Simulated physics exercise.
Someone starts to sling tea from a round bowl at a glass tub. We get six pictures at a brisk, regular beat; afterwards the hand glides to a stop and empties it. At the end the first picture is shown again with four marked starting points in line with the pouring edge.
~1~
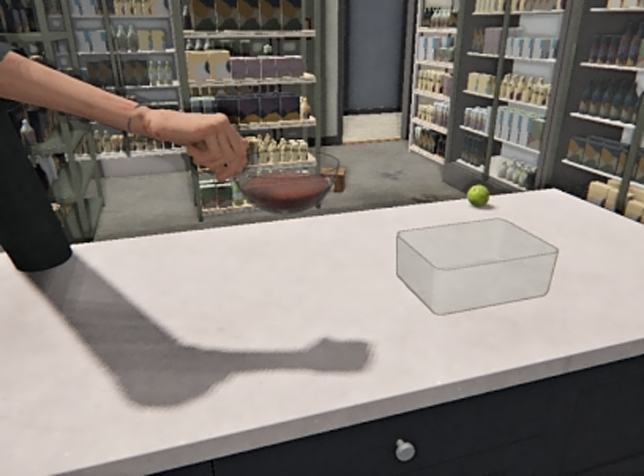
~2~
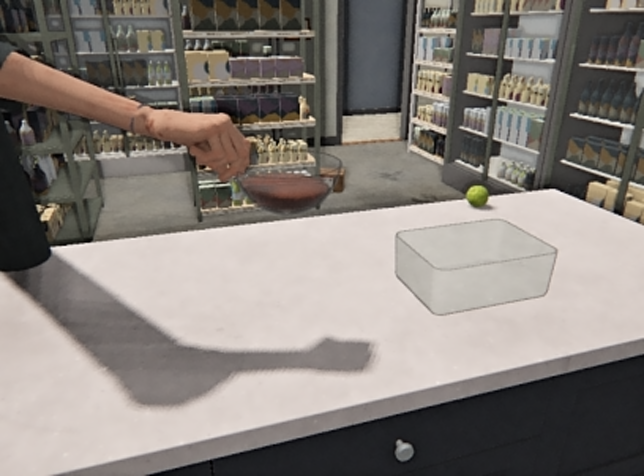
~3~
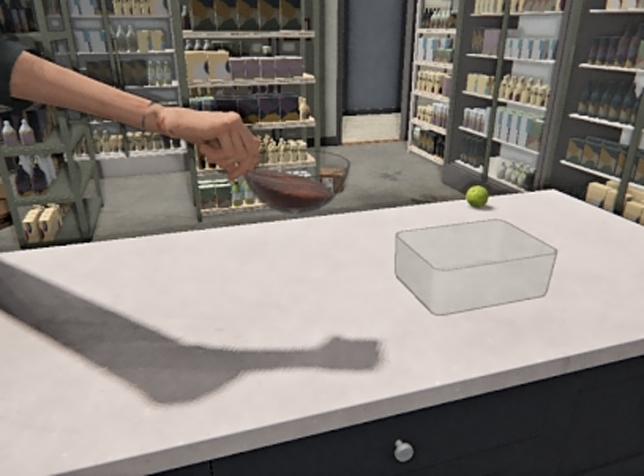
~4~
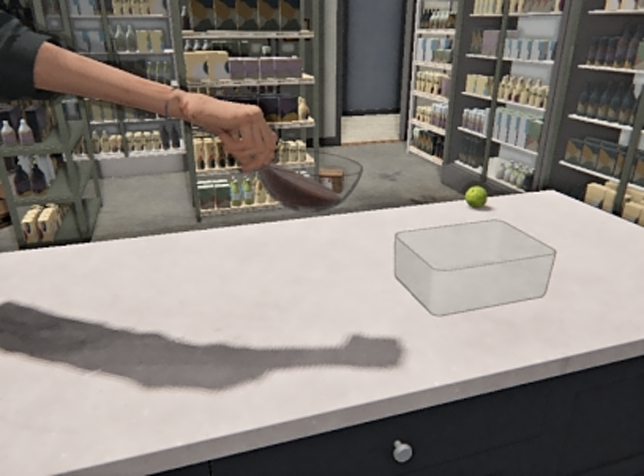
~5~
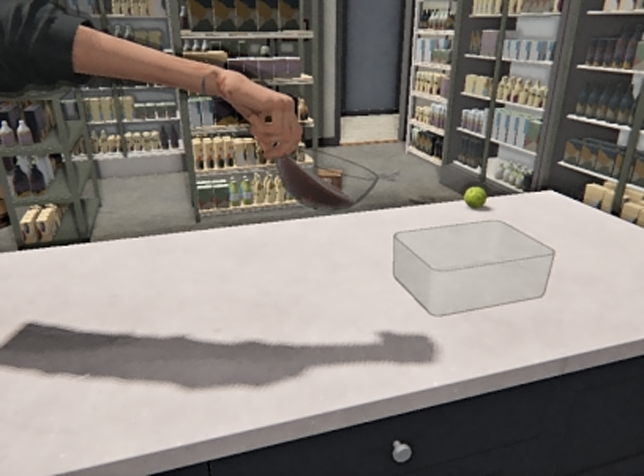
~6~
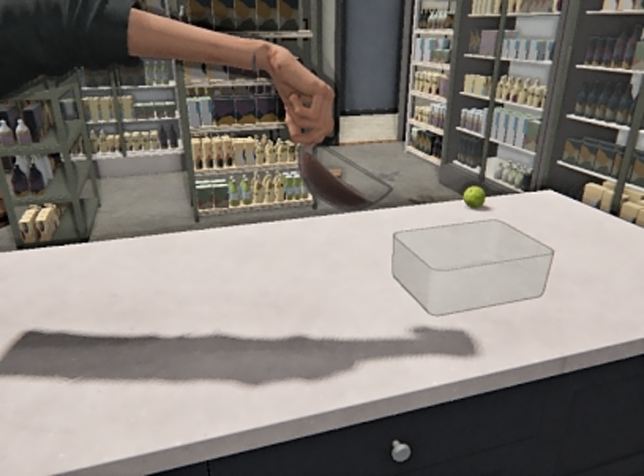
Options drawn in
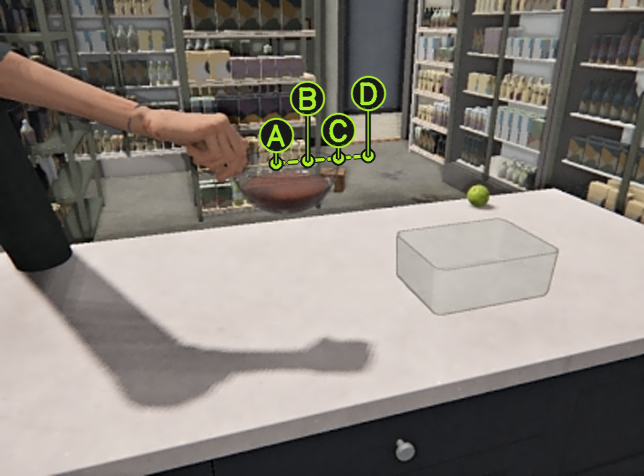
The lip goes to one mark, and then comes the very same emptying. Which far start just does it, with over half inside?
Take A.
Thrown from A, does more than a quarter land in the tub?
Yes, clearly.
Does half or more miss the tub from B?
No, not at all.
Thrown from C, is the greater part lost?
No.
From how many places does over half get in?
All four.
On the marked copy, A at (276, 163); B at (307, 160); C at (338, 158); D at (368, 155).
Choosing A, about 67 % lands in the tub, 22 % falls short and 11 % goes beside or beyond.
Choosing B, about 76 % lands in the tub, 5 % falls short and 18 % goes beside or beyond.
Choosing C, about 74 % lands in the tub, 7 % falls short and 19 % goes beside or beyond.
Choosing D, about 91 % lands in the tub, 5 % falls short and 4 % goes beside or beyond.
